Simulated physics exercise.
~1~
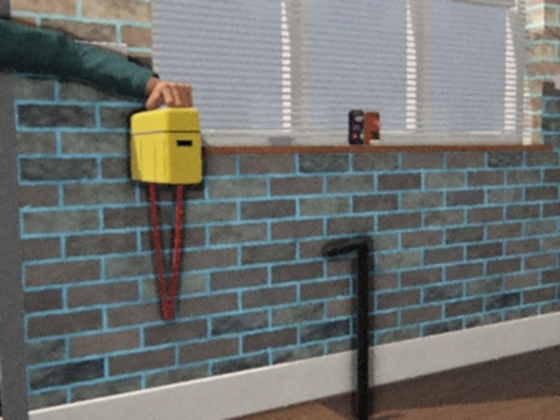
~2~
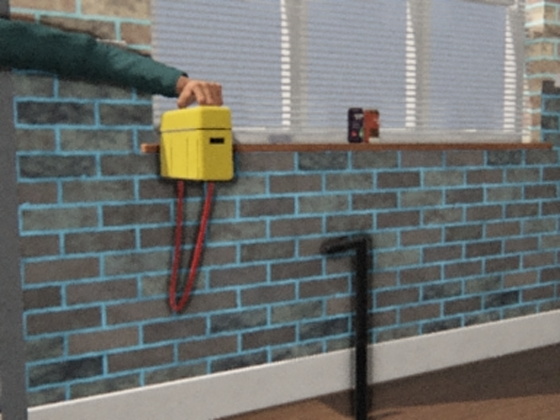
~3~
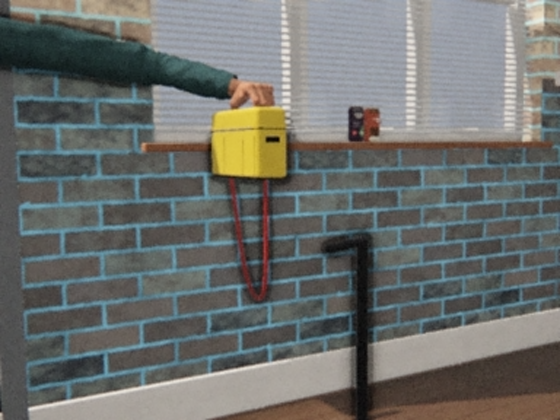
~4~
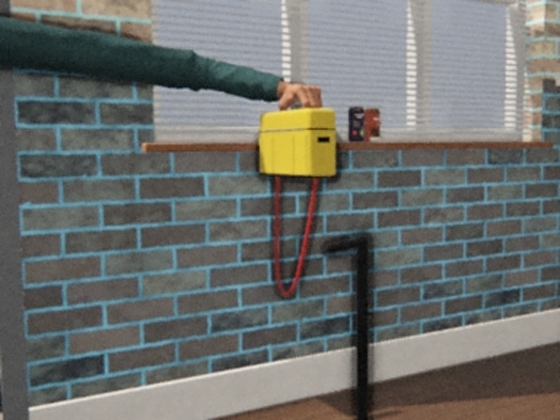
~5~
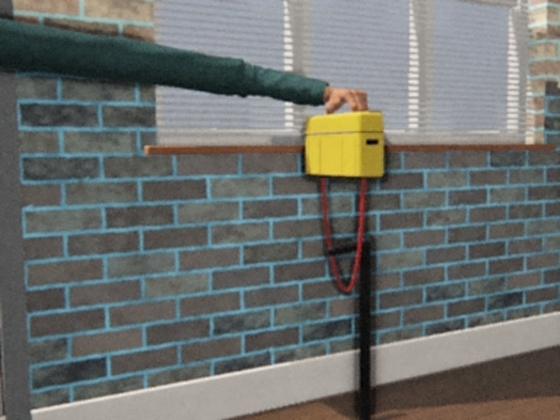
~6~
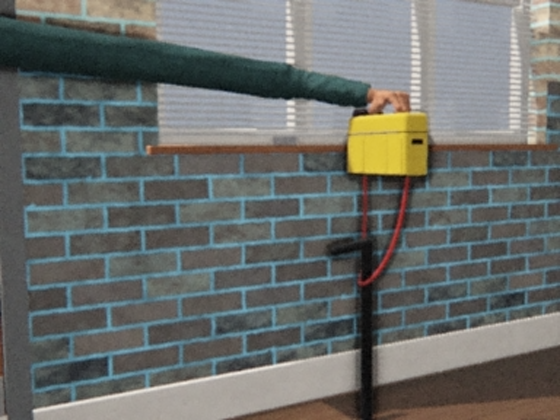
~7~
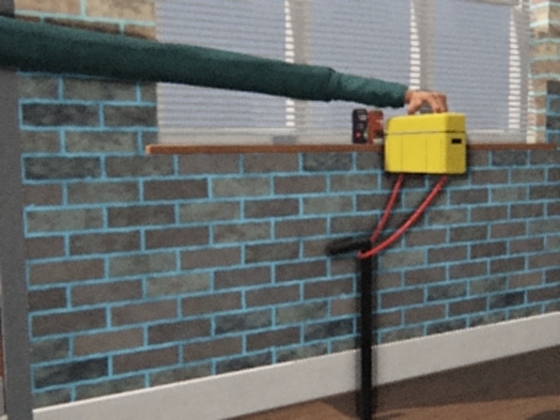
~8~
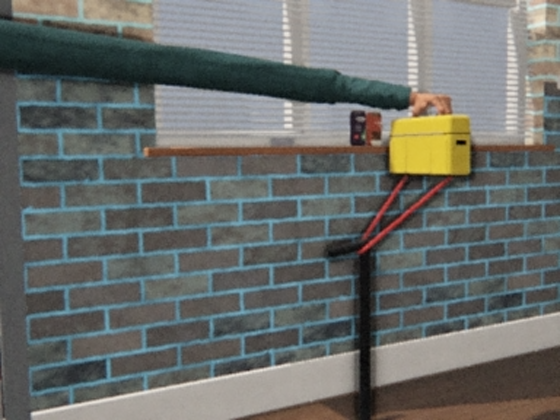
A hand carrying a yellow case rightwards along a brick wall, its hanging red loop catching on a black post and pulling tight.
